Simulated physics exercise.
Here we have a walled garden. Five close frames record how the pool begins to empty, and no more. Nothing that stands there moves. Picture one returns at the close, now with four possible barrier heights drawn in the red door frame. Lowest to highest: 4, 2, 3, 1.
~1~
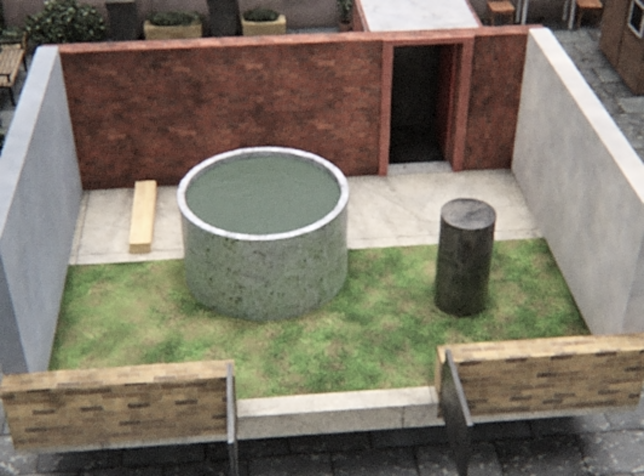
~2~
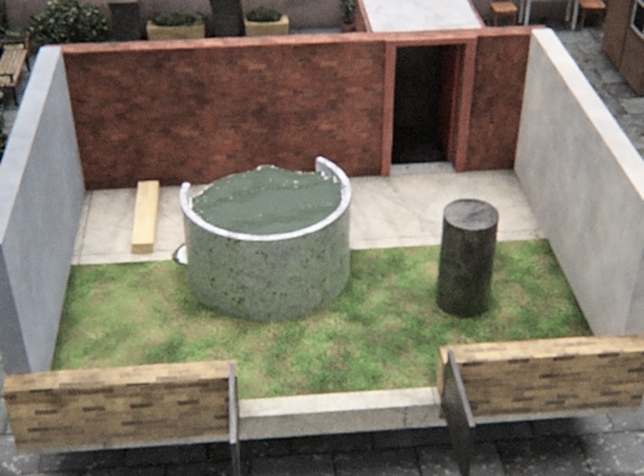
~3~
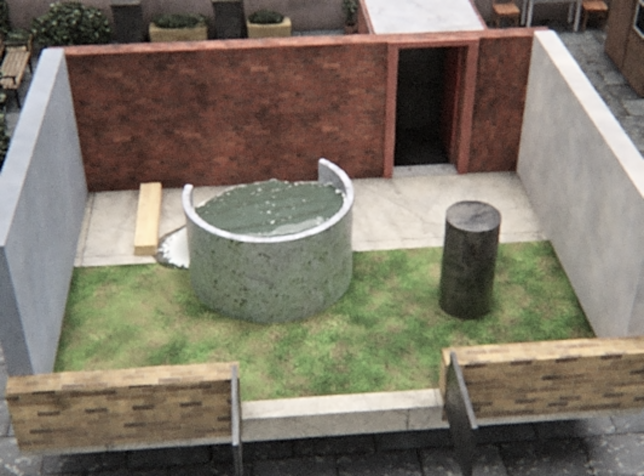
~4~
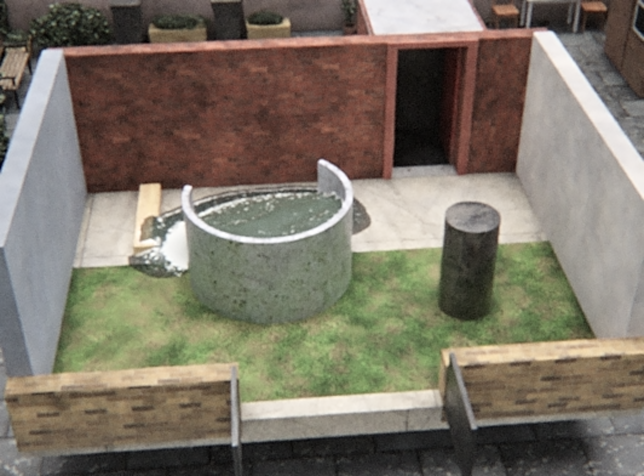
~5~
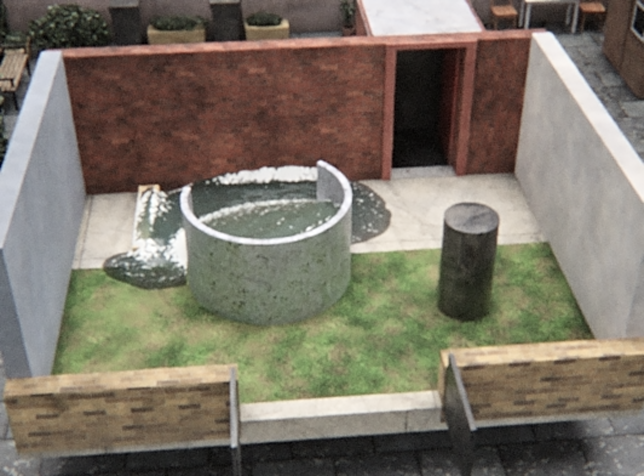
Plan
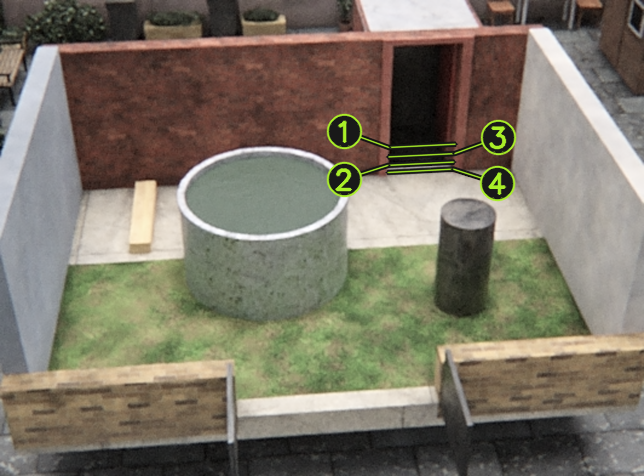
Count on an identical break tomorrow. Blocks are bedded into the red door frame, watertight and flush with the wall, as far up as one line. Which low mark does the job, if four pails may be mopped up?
2 is the one.
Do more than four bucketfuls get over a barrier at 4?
Yes, that goes wrong.
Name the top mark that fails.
The answer is 4.
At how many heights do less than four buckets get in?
Three.
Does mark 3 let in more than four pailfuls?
No, not at all.
On the marked copy, 1 at (422, 145); 2 at (421, 163); 3 at (421, 155); 4 at (420, 170); from the bottom up 4, 2, 3, 1.
Choosing 1, nothing gets over.
Choosing 2, a splash gets over, under a bucket.
Choosing 3, nothing gets over.
Choosing 4, about 11 bucketfuls get in.
